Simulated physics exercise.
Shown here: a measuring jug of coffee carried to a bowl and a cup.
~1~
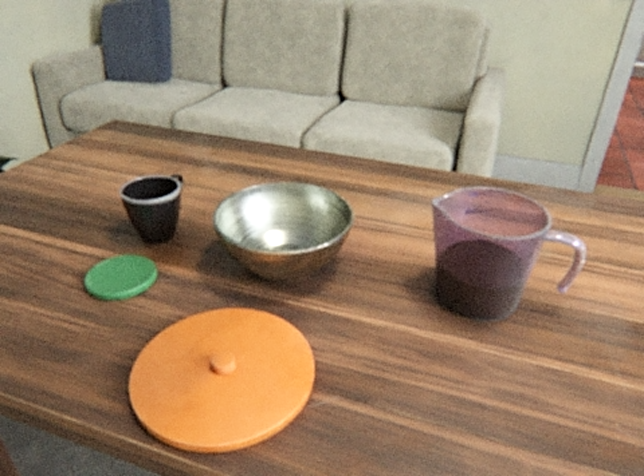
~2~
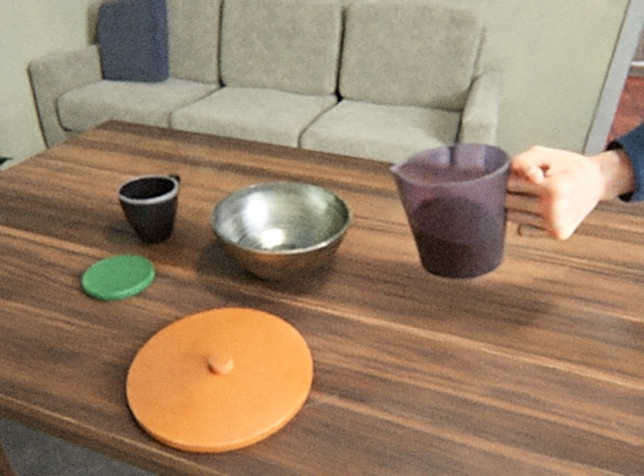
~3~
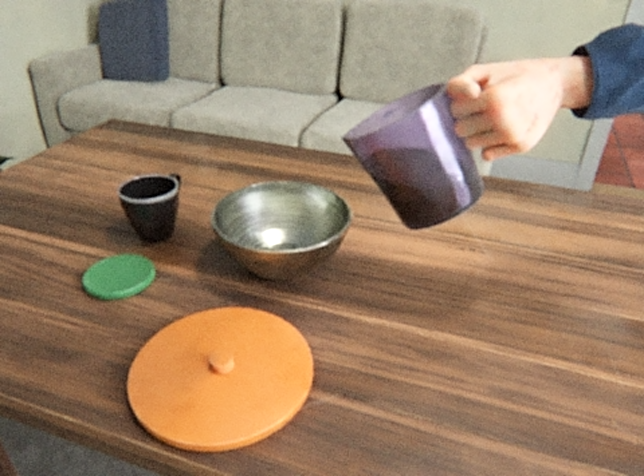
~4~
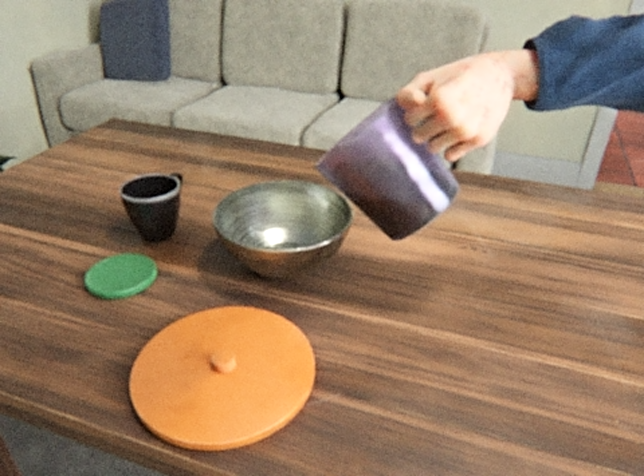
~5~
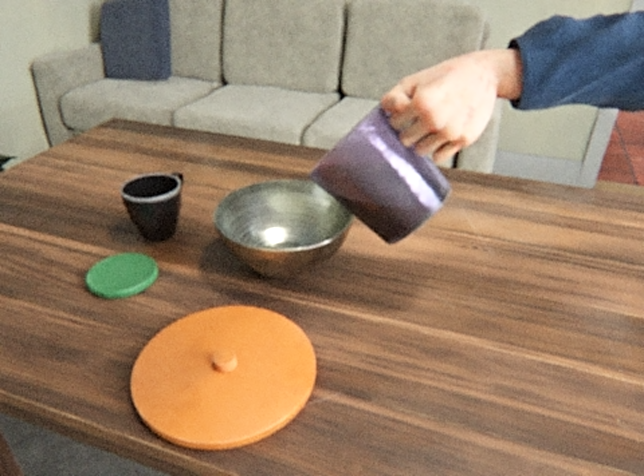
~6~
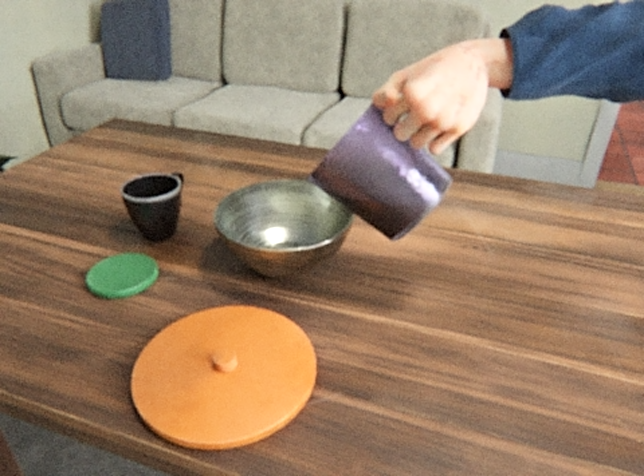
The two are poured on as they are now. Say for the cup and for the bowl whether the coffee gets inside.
Cup - yes, inside. Bowl - yes, inside.
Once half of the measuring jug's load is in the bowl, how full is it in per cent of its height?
I'd say close to 25 per cent.
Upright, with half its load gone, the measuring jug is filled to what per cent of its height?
Some 20 per cent, I reckon.
A moment on, the coffee goes into the bowl.
Further on, the coffee goes into the cup.
When it is over, the bowl has its share inside; the cup has its share inside.
